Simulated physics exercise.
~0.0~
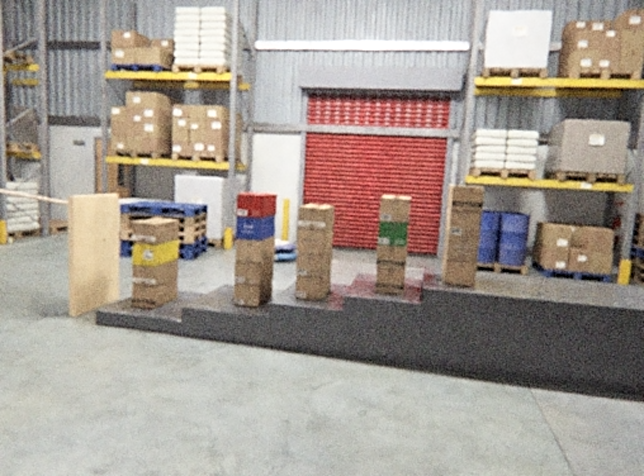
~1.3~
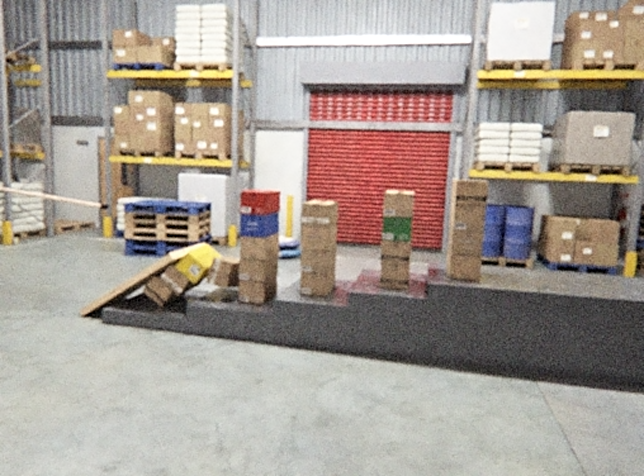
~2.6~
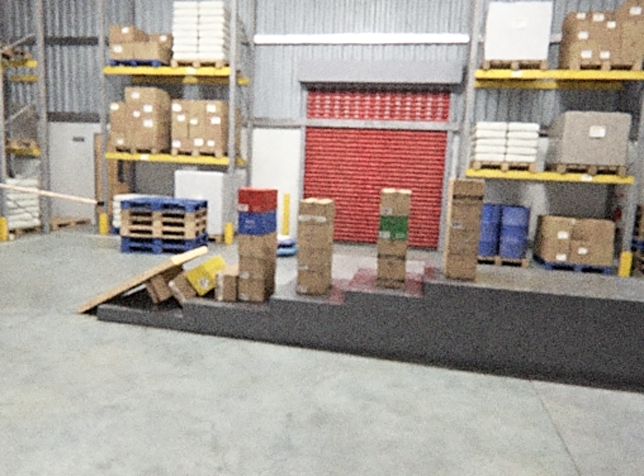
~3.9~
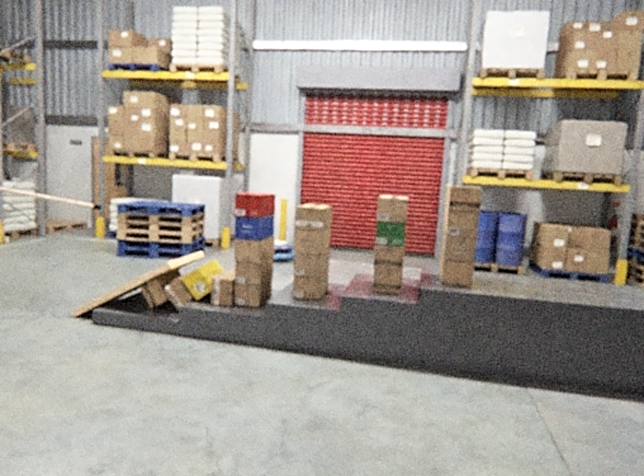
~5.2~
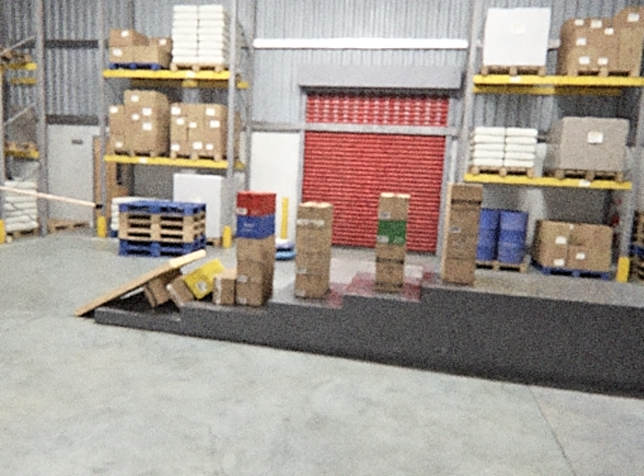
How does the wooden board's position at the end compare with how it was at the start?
At the start the board stands upright in front of the first stack. By the end it has tipped over to the right and lies on its side, slanted against the fallen boxes.
